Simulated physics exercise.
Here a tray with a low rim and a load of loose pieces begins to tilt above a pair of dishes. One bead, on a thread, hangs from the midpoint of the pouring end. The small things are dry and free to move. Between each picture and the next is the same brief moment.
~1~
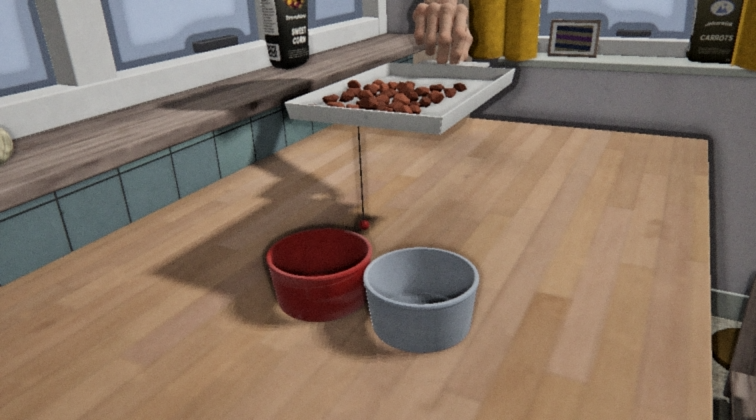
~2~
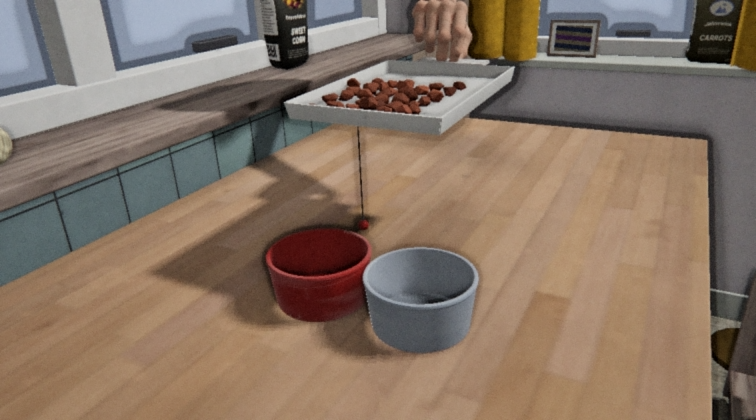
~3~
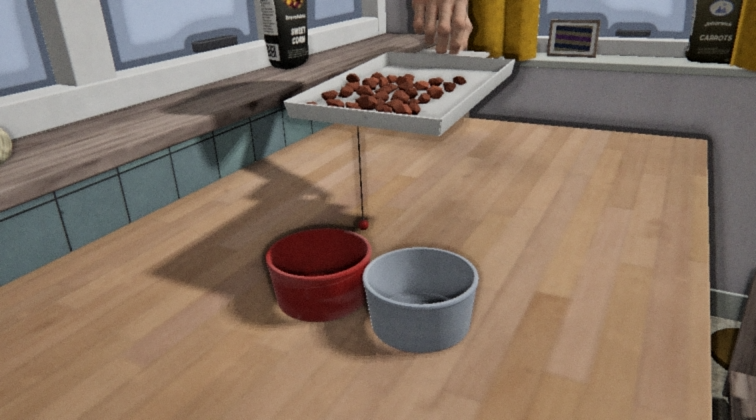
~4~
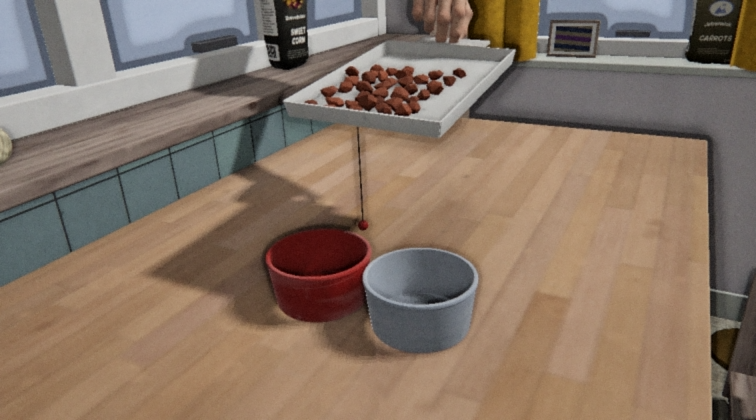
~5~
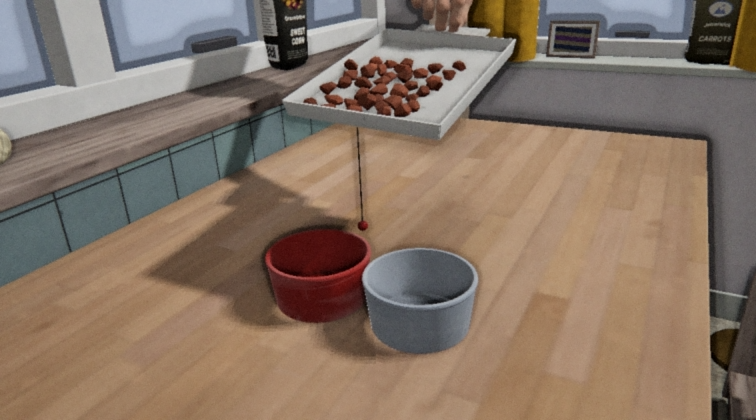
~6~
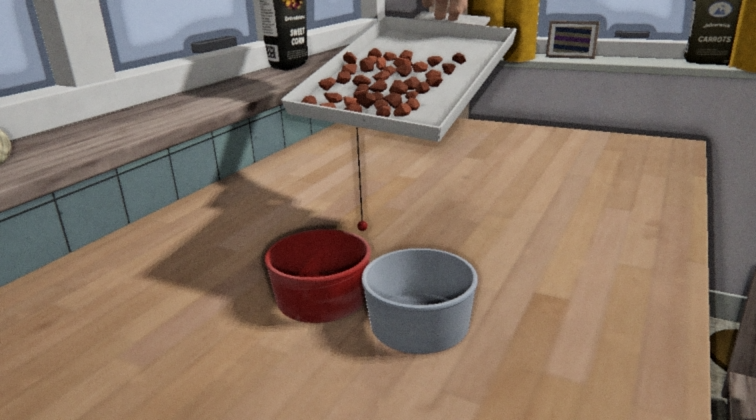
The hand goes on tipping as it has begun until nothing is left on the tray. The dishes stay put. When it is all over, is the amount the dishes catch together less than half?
No, they hold more than half.
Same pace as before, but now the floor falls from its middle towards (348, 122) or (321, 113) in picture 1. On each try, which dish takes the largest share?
One gives the leftmost dish and two gives the leftmost dish.
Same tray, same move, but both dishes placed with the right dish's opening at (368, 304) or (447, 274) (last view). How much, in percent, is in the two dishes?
Trial 1 about 30 %, trial 2 about 80 %.
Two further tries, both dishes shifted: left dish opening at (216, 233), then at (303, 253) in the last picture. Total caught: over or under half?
In order, they'd catch a minor share, and next a major share.
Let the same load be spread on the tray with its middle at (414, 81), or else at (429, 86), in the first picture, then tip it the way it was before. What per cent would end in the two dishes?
Shares in turn: 100 % and 100 %.
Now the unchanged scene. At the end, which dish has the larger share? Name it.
It is the right-hand dish.
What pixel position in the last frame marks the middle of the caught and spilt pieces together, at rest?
Last view, centre at rest - approx. (401, 310).
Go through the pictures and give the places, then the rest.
The first picture shows corners of the pouring end at (289, 102) and (440, 116), level; middle of the load at (381, 101), bits of crushed brick; left dish at (292, 294); right dish at (397, 323); bead on its thread at (364, 225).
The second picture shows corners of the pouring end at (288, 102) and (439, 117), level; middle of the load at (380, 100).
The third picture shows corners of the pouring end at (288, 101) and (439, 118), tipped barely, lowest at the right corner; middle of the load at (380, 98).
The fourth picture shows corners of the pouring end at (287, 100) and (439, 120), tipped a little, lowest at the right corner; middle of the load at (379, 94).
The fifth picture shows corners of the pouring end at (286, 100) and (439, 123), tipped a little, lowest at the right corner; middle of the load at (379, 90).
The sixth picture shows corners of the pouring end at (286, 99) and (438, 125), tipped a little, lowest at the right corner; middle of the load at (378, 87); left dish at (291, 295); right dish at (396, 324).
Soon after the last picture, tray tipped steeply; all on the tray.
A little later, tray tipped right over; nearly all on the tray; a stray few in the right dish; a small part in the air.
Later still, tray tipped past a quarter turn; about two thirds in the right dish; about a quarter in the left dish; a small part outside both.
At rest, tray tipped past a quarter turn; about two thirds in the right dish; about a quarter in the left dish; a small part outside both.
